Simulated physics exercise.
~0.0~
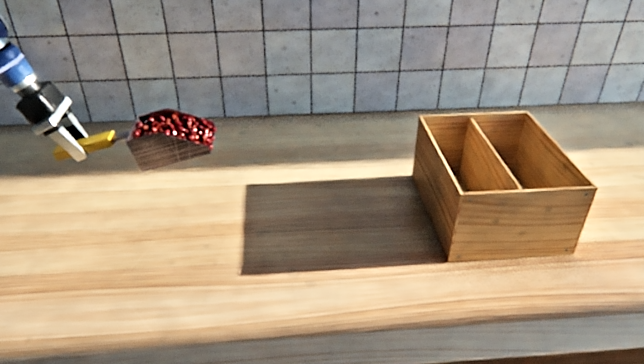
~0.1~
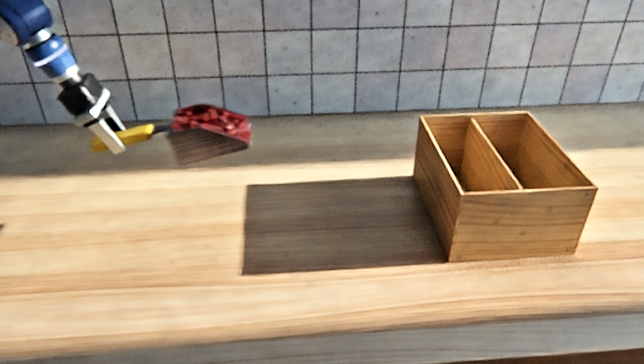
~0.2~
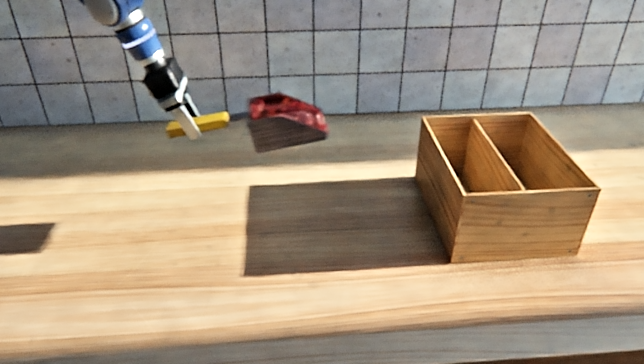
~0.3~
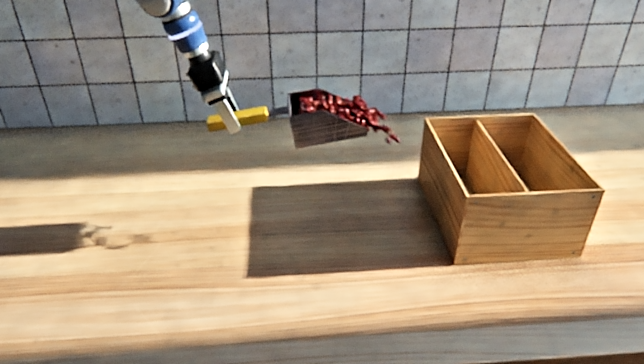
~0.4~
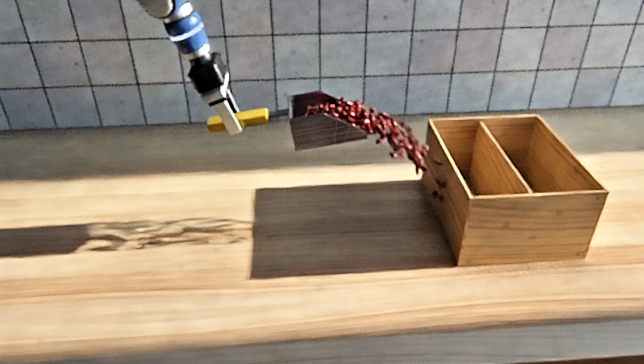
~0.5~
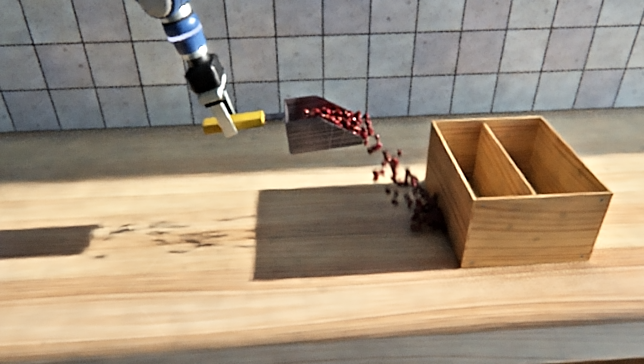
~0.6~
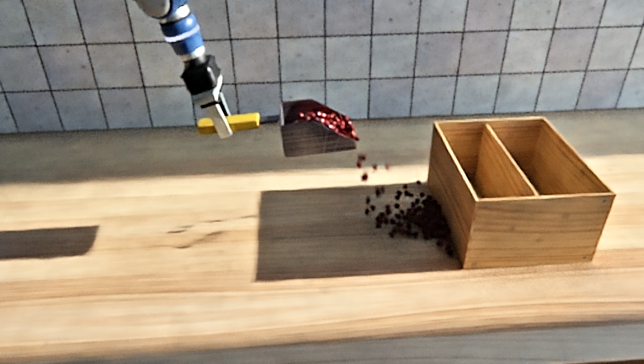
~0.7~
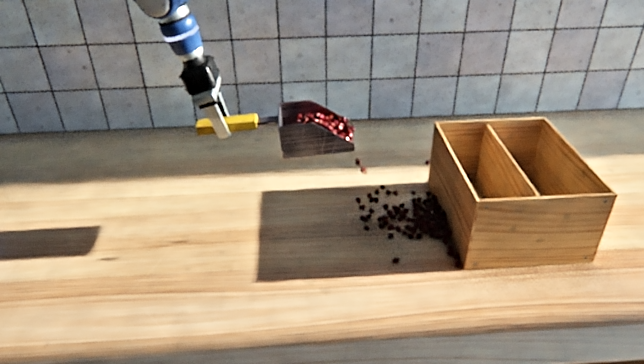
A blue and white robot arm with a black gripper holds a yellow-handled scoop heaped with red beans at the upper left, above a pale wooden table in front of a grey tiled wall, seen from slightly above. An open wooden box with two compartments stands still on the right. The arm carries the scoop right and stops short of the box. Beans stream over the scoop's front edge, falling against the box's near side and onto the shadowed tabletop. The scoop draws back slightly left and the stream thins. Finally, many beans remain in the scoop, while others lie scattered beside the box.
